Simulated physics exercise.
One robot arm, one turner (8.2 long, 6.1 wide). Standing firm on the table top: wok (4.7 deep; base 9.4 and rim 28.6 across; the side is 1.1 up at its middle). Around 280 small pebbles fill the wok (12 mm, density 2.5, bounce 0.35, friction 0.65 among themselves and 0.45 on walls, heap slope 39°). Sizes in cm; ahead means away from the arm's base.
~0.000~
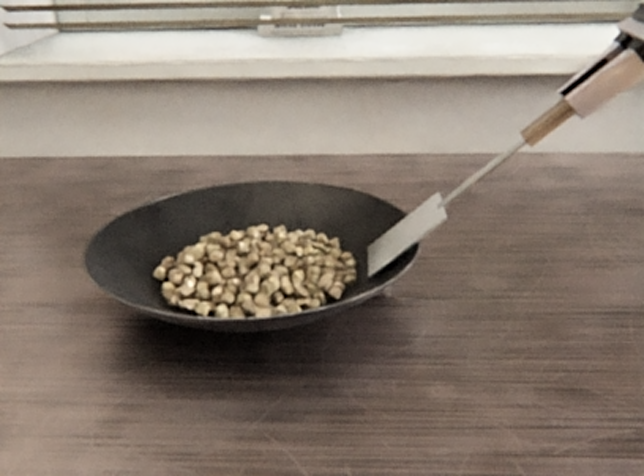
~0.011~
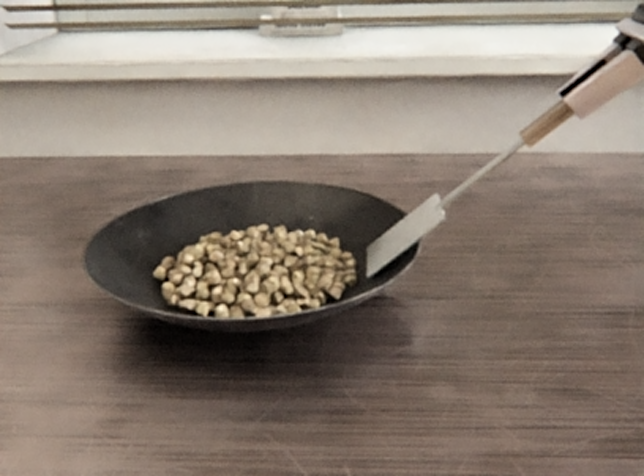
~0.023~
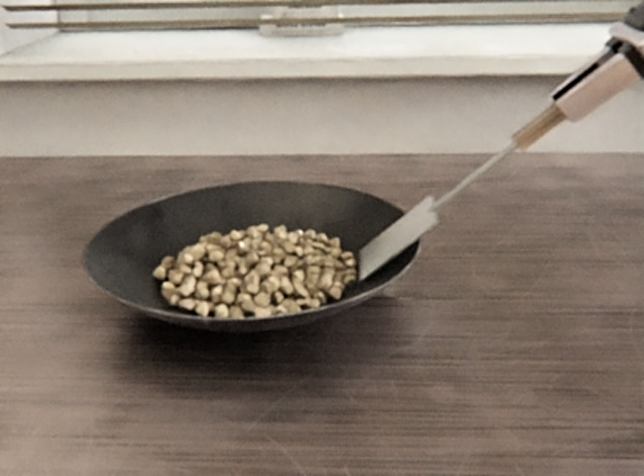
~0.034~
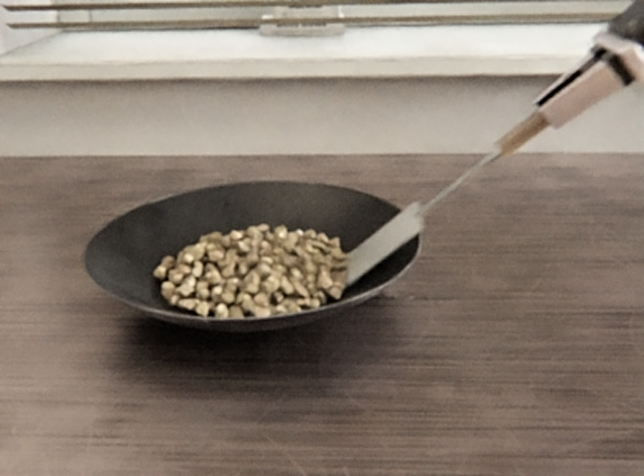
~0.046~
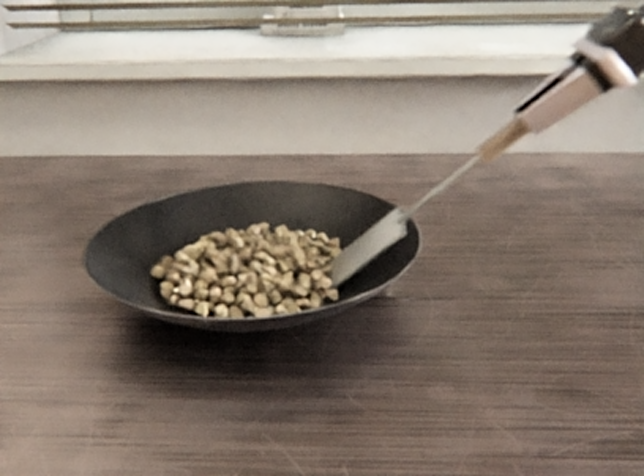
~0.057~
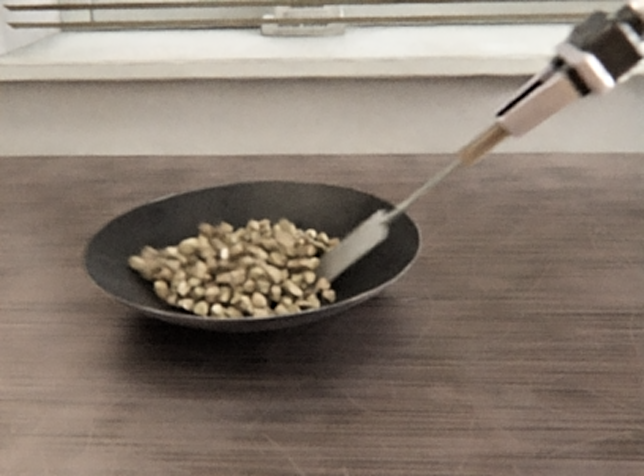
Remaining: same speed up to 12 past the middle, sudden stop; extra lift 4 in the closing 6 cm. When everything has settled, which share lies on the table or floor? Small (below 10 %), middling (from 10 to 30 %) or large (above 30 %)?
On the table or floor the share is large, above 30 %.
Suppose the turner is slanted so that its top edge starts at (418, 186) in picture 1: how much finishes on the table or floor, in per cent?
About 40 per cent.
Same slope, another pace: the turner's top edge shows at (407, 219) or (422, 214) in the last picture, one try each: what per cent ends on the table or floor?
About 25 and 20 per cent.
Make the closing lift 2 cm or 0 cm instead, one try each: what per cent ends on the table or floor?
About 45 and 45 per cent.
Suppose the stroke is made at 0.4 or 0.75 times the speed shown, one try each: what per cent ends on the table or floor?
Some 25 and 40 per cent.
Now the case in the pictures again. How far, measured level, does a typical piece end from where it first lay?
Roughly 8 cm.
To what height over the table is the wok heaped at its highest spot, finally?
Roughly 4.0 cm.
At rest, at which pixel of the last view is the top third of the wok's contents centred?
Around (183, 287).
After 0.10 s, sloping 41°, highest piece 8 above the table; 282 in the wok, 2 on the blade or in flight.
After 0.14 s, sloping 41°, highest piece 10 above the table; 269 in the wok, 15 on the blade or in flight.
After 0.36 s, sloping 41°, highest piece 19 above the table; 159 in the wok, 87 on the table or floor, 38 on the blade or in flight.
After 1.41 s, sloping 41°, highest piece 4 above the table; 159 in the wok, 125 on the table or floor.
In the end, 159 in the wok, 125 on the table or floor. That is 44 % on the table or floor.
